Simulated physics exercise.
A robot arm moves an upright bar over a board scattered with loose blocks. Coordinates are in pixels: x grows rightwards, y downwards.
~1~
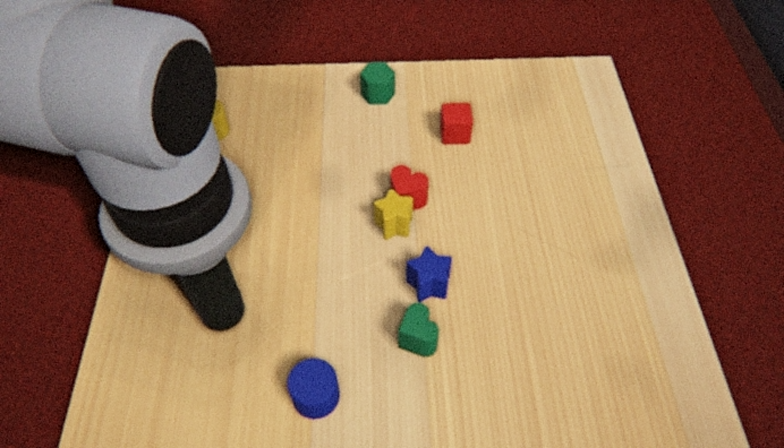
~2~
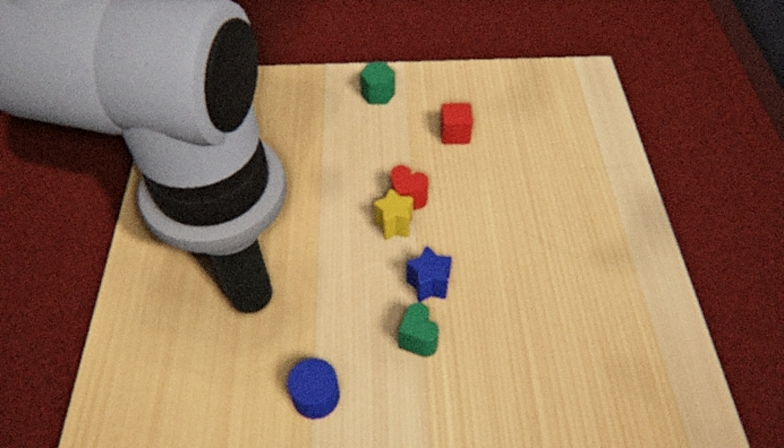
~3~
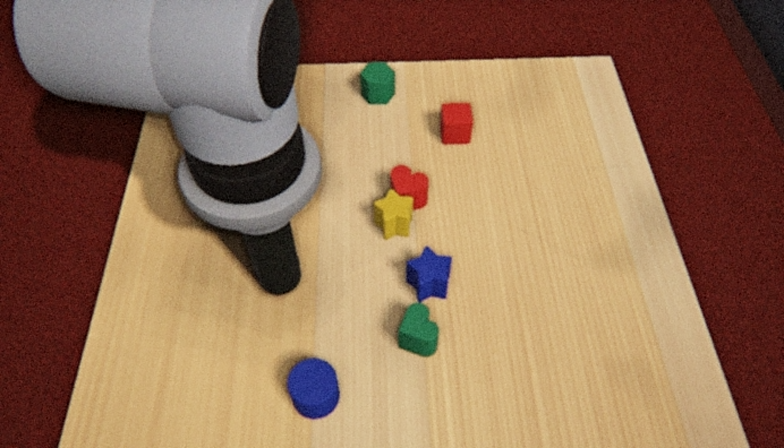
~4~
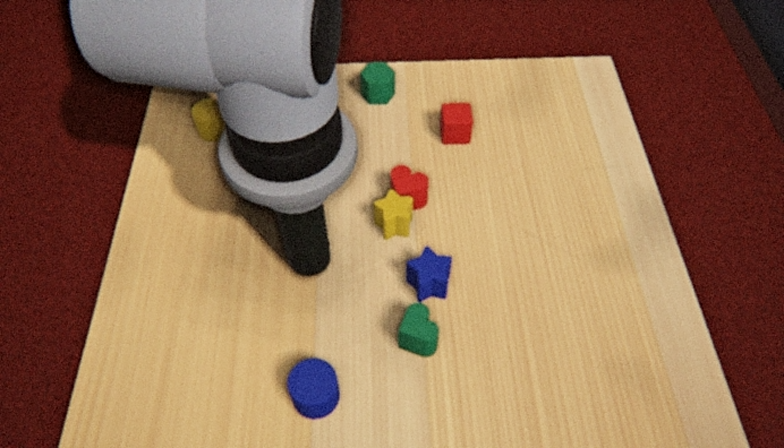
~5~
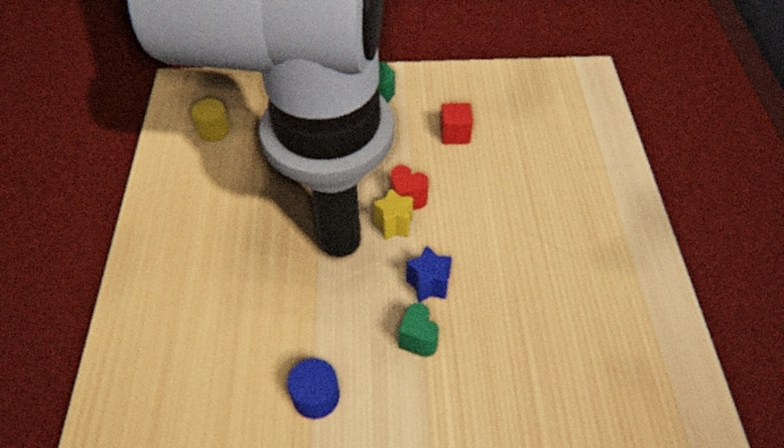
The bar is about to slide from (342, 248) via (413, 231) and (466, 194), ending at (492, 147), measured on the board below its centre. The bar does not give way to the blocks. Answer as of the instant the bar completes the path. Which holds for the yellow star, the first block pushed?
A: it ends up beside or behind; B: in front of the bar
B
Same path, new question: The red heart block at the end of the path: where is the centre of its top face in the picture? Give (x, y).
When the path ends, it will be at (428, 157).
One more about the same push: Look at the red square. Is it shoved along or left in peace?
That block will keep its spot.
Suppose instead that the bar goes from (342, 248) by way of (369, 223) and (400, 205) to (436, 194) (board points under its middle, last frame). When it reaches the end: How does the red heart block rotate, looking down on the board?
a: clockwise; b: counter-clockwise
The one that fits is b, counter-clockwise.
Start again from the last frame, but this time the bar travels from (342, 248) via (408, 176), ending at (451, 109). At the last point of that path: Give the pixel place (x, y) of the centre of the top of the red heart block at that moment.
The middle of its top is at (445, 162).
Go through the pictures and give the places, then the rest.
In the first frame, bar tip at (223, 313); block tops, yellow star at (394, 205); red heart block at (408, 179); red square at (457, 112).
In the second frame, bar at (251, 296); blocks unchanged.
In the third frame, bar at (280, 278); blocks unchanged.
In the fourth frame, bar at (310, 260); blocks unchanged.
In the fifth frame, bar at (341, 241); yellow star at (394, 205); red heart block at (408, 179); red square at (457, 112).
What follows on the original path. One third of the way, bar at (415, 224); yellow star at (437, 188), turned 25° anticlockwise; red heart block at (423, 163), turned 65° anticlockwise.
Two thirds of the way, bar at (468, 187); yellow star at (486, 151), turned 30° anticlockwise; red heart block at (428, 157), turned 105° anticlockwise.
At the end, bar at (493, 140); yellow star at (512, 107), turned 25° anticlockwise; red heart block at (428, 157), turned 105° anticlockwise; red square in place.
